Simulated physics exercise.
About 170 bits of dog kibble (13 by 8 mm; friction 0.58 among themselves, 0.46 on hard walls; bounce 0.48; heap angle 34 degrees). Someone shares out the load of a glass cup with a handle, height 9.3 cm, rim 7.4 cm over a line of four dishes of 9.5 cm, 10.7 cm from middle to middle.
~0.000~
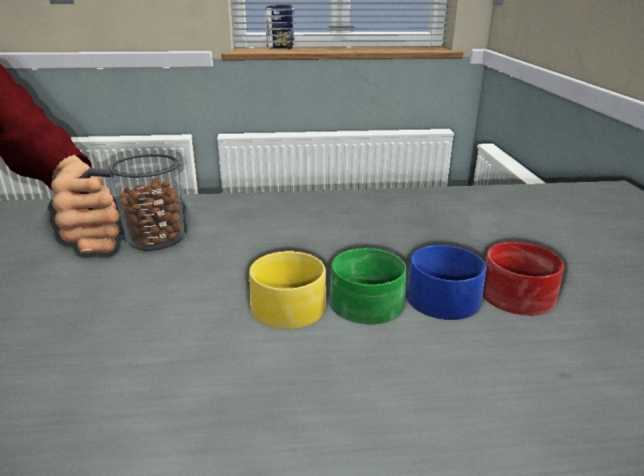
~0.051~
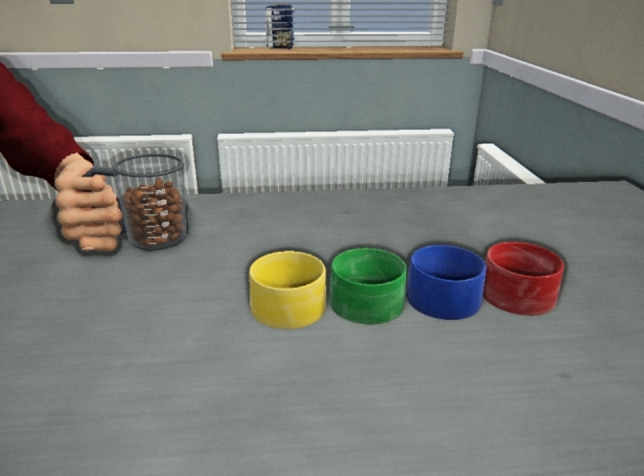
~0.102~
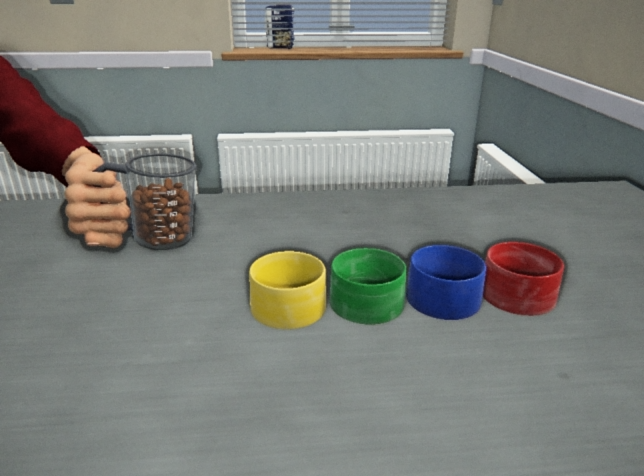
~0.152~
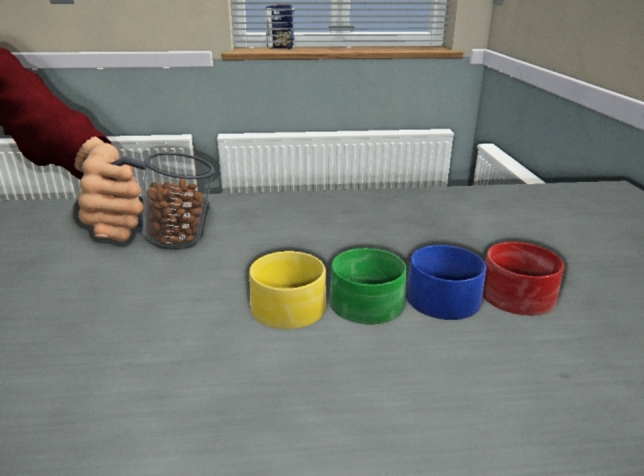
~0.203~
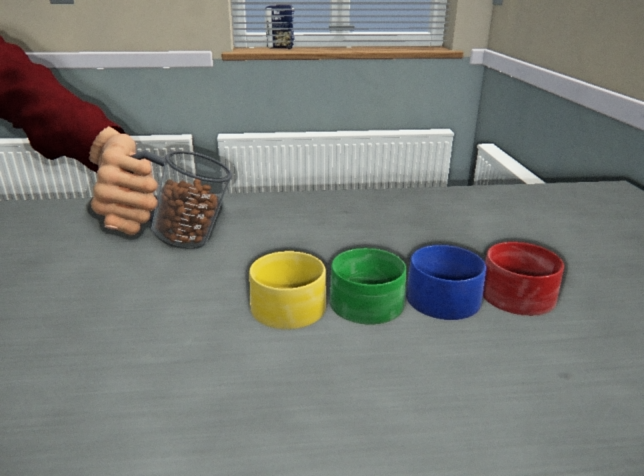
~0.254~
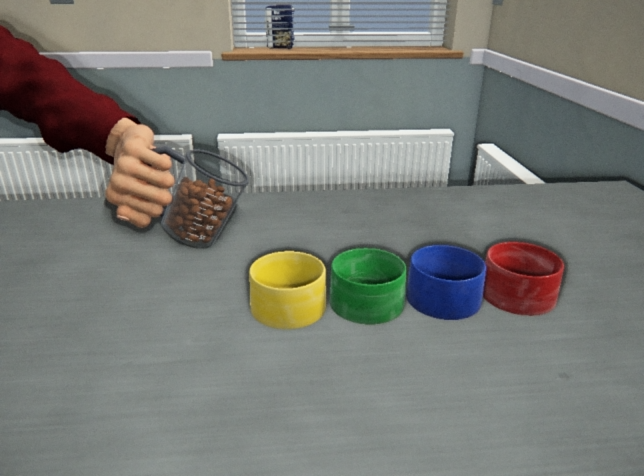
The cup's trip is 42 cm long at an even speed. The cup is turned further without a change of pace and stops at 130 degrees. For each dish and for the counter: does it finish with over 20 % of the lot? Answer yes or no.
Red: No, blue: Yes, green: No, yellow: No, counter: No.
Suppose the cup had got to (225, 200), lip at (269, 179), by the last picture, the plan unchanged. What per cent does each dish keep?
Red 100, blue 0, green 0, yellow 0.
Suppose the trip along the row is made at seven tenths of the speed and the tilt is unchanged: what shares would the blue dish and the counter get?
Blue 0; counter 0.
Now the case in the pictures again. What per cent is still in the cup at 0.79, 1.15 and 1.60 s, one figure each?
About 95, 10, 0.
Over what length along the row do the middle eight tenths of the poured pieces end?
About 7 cm.
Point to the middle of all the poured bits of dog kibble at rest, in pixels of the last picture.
At about (450, 286).
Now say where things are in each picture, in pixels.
The first picture shows cup at (151, 202), tilt 0 degrees, lip at (178, 164), moved 0.0 cm; middle of the pieces at (151, 218); yellow dish at (287, 270); green dish at (369, 266); blue dish at (448, 263); red dish at (525, 259).
The second picture shows cup at (154, 202), tilt 2 degrees, lip at (182, 165), moved 0.3 cm; middle of the pieces at (154, 218).
The third picture shows cup at (162, 202), tilt 6 degrees, lip at (194, 167), moved 1.4 cm; middle of the pieces at (161, 217).
The fourth picture shows cup at (176, 201), tilt 13 degrees, lip at (212, 171), moved 2.9 cm; middle of the pieces at (172, 216).
The fifth picture shows cup at (189, 201), tilt 20 degrees, lip at (230, 176), moved 4.5 cm; middle of the pieces at (184, 215).
The sixth picture shows cup at (203, 201), tilt 28 degrees, lip at (248, 181), moved 6.1 cm; middle of the pieces at (196, 214); yellow dish at (287, 270); green dish at (369, 266); blue dish at (448, 263); red dish at (525, 259). Its pace works out near 145 degrees a second; the hand travels 32 cm a second.
Then, at 0.79 s, tilt 105 degrees; cup holds 95 %.
After 1.15 s, tilt 130 degrees; cup holds 10 %, blue 80 %, green 5 %.
After 1.60 s, tilt 130 degrees; cup holds 0 %, blue 85 %, green 5 %.
At rest (2.1 s), red 0 %, blue 85 %, green 5 %, yellow 0 %, counter 10 %.
